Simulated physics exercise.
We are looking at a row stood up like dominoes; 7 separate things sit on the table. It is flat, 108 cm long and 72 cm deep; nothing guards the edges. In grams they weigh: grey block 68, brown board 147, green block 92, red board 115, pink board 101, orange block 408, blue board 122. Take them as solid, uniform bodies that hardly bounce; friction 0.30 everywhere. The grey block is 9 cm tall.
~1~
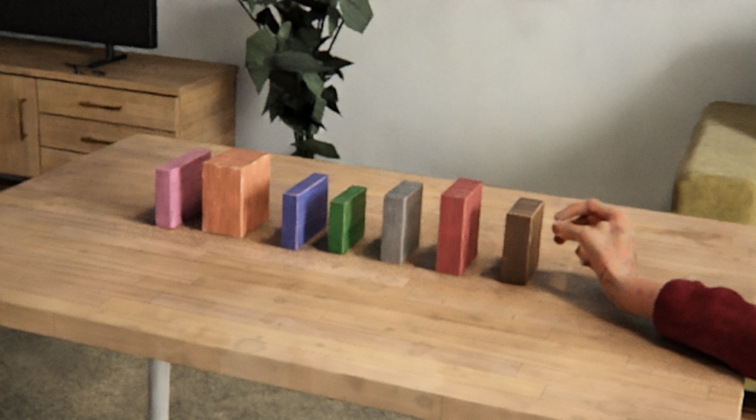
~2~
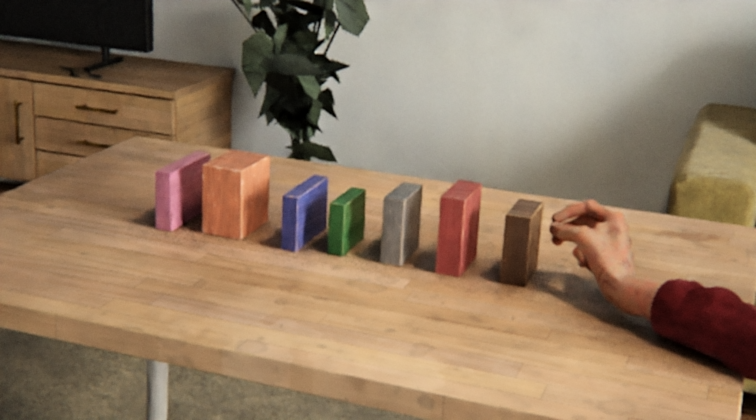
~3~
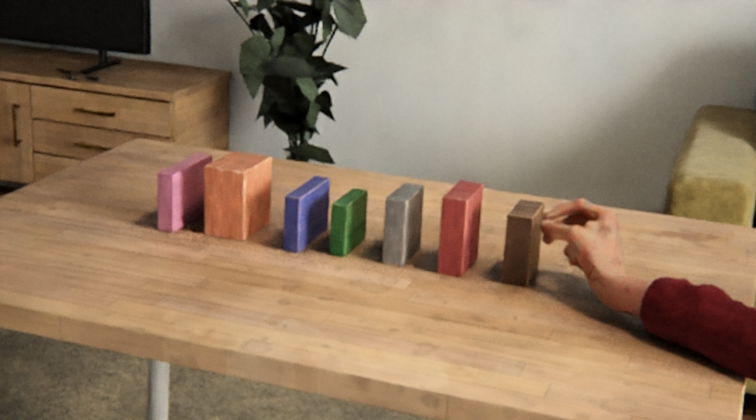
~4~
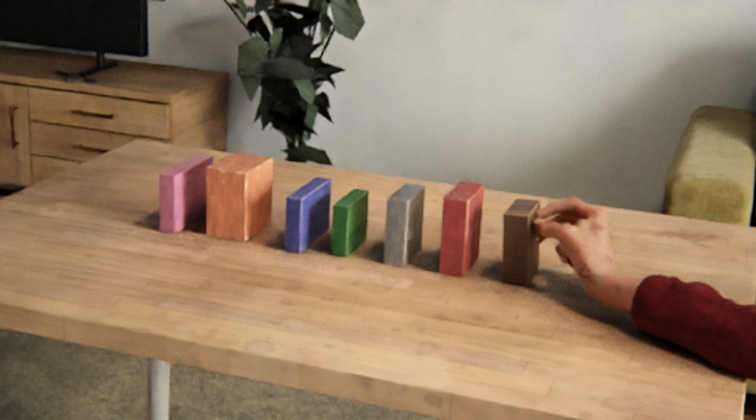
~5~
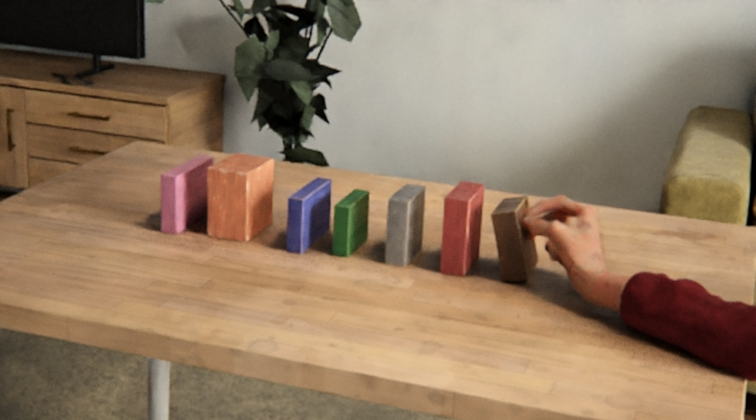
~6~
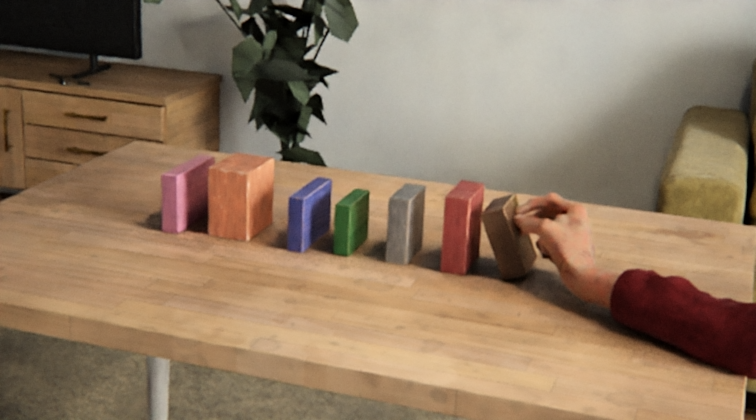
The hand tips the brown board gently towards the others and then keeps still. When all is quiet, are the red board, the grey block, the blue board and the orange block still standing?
The red board falls over, the grey block falls over, the blue board falls over, the orange block is still upright.
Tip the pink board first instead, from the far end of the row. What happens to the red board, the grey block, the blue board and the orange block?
The red board stays upright; the grey block is still upright; the blue board keeps standing; the orange block keeps standing.
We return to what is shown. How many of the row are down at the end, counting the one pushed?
5 of them.
Then, 0.40 s on from there, brown board 62° over; red board 37° off upright near (434, 223); grey block 15° off upright near (398, 221).
Then, 0.60 s on from there, brown board 69° over; red board 64° off upright near (416, 231); grey block 56° off upright near (368, 223); blue board 7° off upright near (307, 213).
Then, 0.70 s on from there, brown board 69° over; red board 68° off upright near (415, 232); grey block 67° off upright near (363, 227); blue board 48° off upright near (288, 214).
In the end, toppled on the table, grey block, green block, red board and blue board; orange block under 5 cm from the start. At the end, from the last picture's camera, red board near (415, 232), grey block near (363, 227).
